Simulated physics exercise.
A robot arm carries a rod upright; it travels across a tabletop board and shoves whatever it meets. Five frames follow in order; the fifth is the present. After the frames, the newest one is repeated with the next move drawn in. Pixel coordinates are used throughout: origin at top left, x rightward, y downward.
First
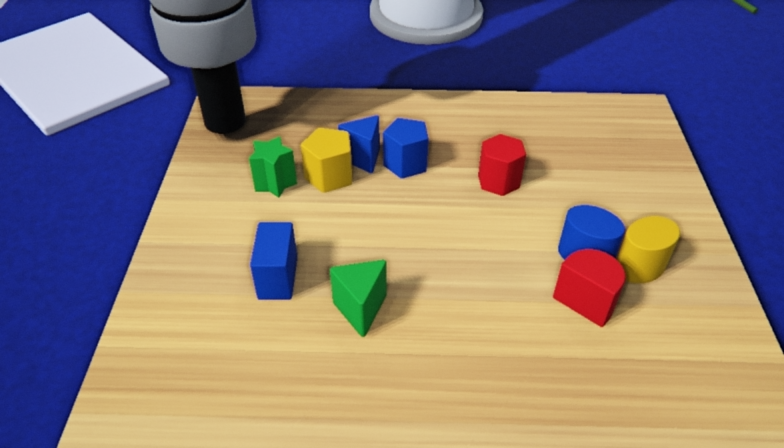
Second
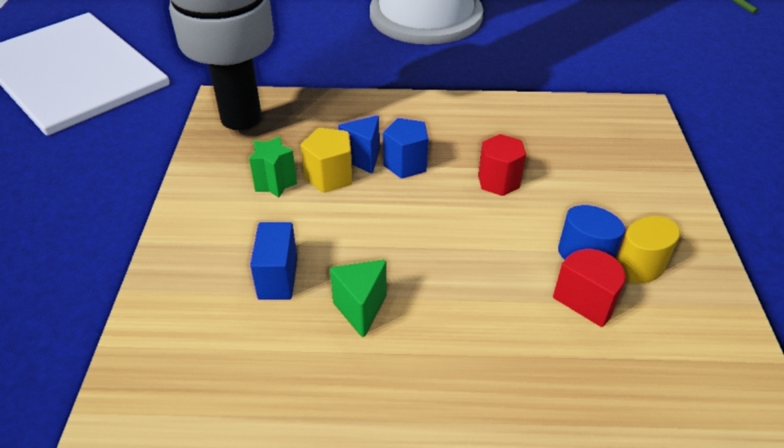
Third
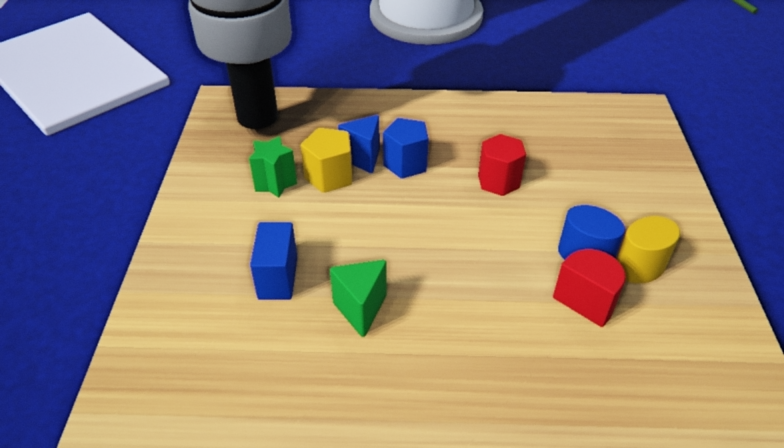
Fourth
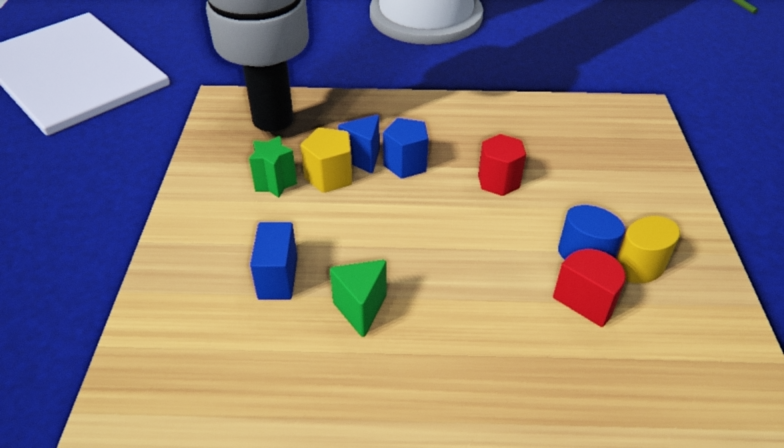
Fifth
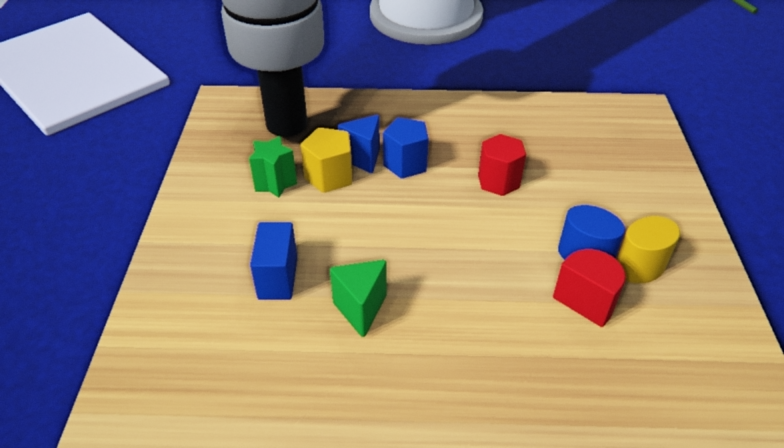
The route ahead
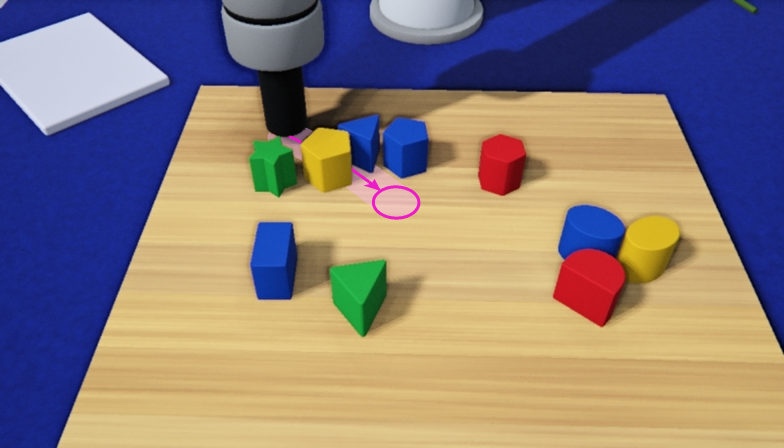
A grey and black robotic arm with a dark rod stands at the upper left of a wooden board on a blue surface, seen from above at an angle. Green, yellow, blue and red blocks sit in a back row, with blue and green ones at front left and a blue, yellow and red cluster at right. The rod slides slightly rightward behind the green star, while the blocks and camera stay still.
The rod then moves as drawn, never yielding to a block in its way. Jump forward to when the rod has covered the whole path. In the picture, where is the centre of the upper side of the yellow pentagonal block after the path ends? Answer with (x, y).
About (345, 178).
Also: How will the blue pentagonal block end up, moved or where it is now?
At the end of the path, it will have moved.
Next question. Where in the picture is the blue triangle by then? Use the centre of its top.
Its top middle will sit at (422, 151).
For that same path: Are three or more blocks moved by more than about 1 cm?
Answer: Yes.
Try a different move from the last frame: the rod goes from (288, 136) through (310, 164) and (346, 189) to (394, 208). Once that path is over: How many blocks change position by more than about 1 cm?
My prediction: One block.
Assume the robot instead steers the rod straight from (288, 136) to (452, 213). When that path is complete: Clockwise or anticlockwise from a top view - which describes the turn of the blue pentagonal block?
Spins counterclockwise.
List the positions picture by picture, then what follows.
Rod's lower end at (225, 122); green star-shaped block at (270, 149); yellow pentagonal block at (327, 142); blue triangle at (363, 126); blue pentagonal block at (407, 130), in the first frame.
Rod at (241, 118); blocks still, in the second frame.
Rod at (258, 117); blocks still, in the third frame.
Rod at (273, 120); blocks still, in the fourth frame.
Rod at (287, 125); green star-shaped block at (270, 149); yellow pentagonal block at (327, 142); blue triangle at (363, 126); blue pentagonal block at (407, 130), in the fifth frame.
Drawn move, from (288, 136) via (344, 164), ending at (396, 202).
The first path, step by step. One third of the way, rod at (325, 143); yellow pentagonal block at (334, 150), turned 15° clockwise; blue triangle at (368, 126).
Two thirds of the way, rod at (361, 165); yellow pentagonal block at (344, 170), turned 85° clockwise; blue triangle at (403, 140), turned 40° anticlockwise; blue pentagonal block at (435, 129), turned 40° anticlockwise.
At the end, rod at (396, 191); green star-shaped block still; yellow pentagonal block at (345, 178), turned 105° clockwise; blue triangle at (422, 151), turned 110° anticlockwise; blue pentagonal block at (439, 127), turned 45° anticlockwise.
